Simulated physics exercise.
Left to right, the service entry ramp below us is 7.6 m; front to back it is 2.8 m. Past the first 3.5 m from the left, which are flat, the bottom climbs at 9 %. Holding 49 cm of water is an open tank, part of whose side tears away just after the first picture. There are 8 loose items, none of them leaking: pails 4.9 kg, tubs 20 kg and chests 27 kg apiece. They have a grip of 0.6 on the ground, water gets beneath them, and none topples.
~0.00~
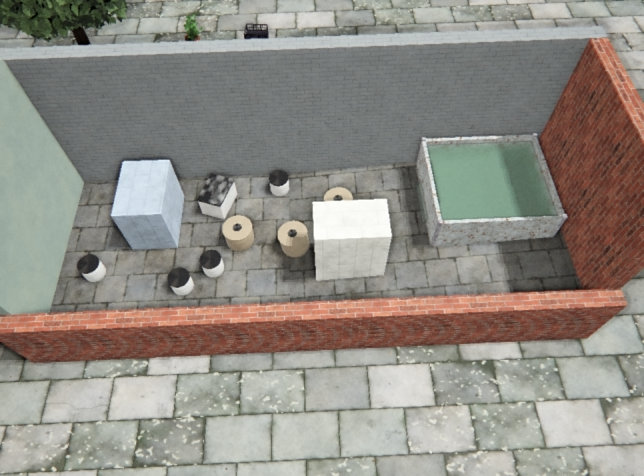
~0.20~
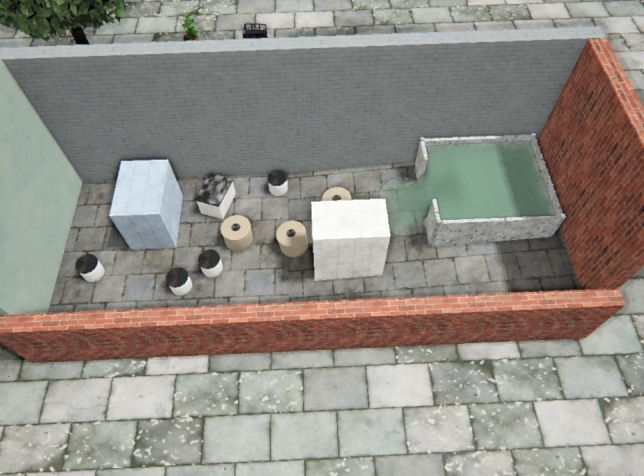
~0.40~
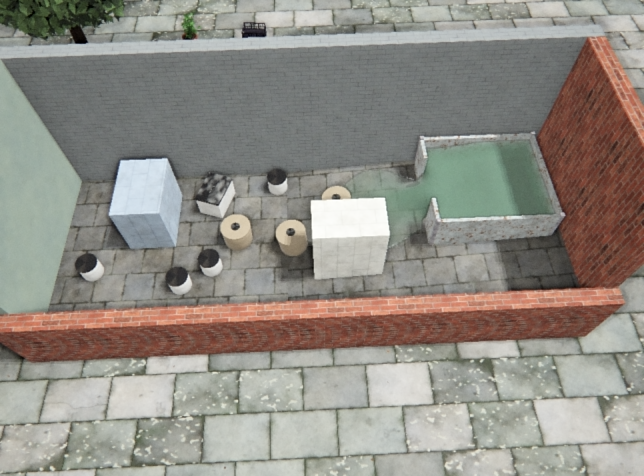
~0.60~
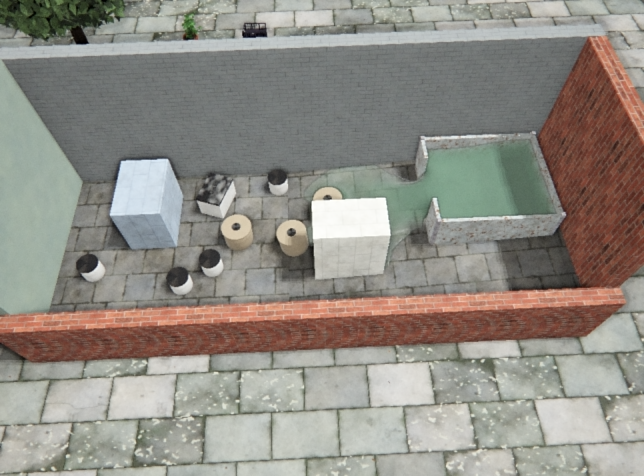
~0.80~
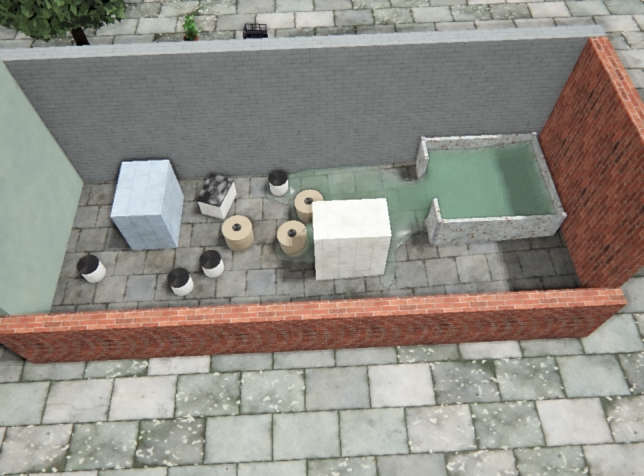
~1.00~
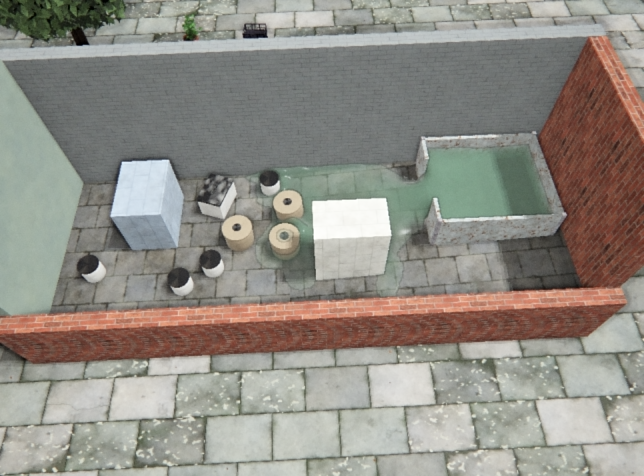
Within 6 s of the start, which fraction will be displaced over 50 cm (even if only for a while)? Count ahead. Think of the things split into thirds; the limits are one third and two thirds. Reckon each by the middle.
It's going to be the high band.
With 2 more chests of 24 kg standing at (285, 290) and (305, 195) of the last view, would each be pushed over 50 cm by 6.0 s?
Within, then beyond.
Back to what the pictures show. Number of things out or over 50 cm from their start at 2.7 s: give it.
I get 6.
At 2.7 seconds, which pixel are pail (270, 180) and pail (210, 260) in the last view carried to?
Roughly (79, 181), then roughly (127, 280).
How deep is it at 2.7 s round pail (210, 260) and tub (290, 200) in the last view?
Roughly 4 and 21 cm.
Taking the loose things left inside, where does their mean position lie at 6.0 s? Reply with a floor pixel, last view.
I'd put it close to (157, 274) in the last view.
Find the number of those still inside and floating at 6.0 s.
6.
After 1.4 s 3 of 8 are over 50 cm from their spots; 1 afloat.
After 2.7 s 6 of 8 are over 50 cm from their spots; 3 afloat.
After 4.2 s 7 of 8 are over 50 cm from their spots; 7 afloat.
After 6.0 s 8 of 8 are over 50 cm from their spots, and 8 have been at some point; 6 afloat.
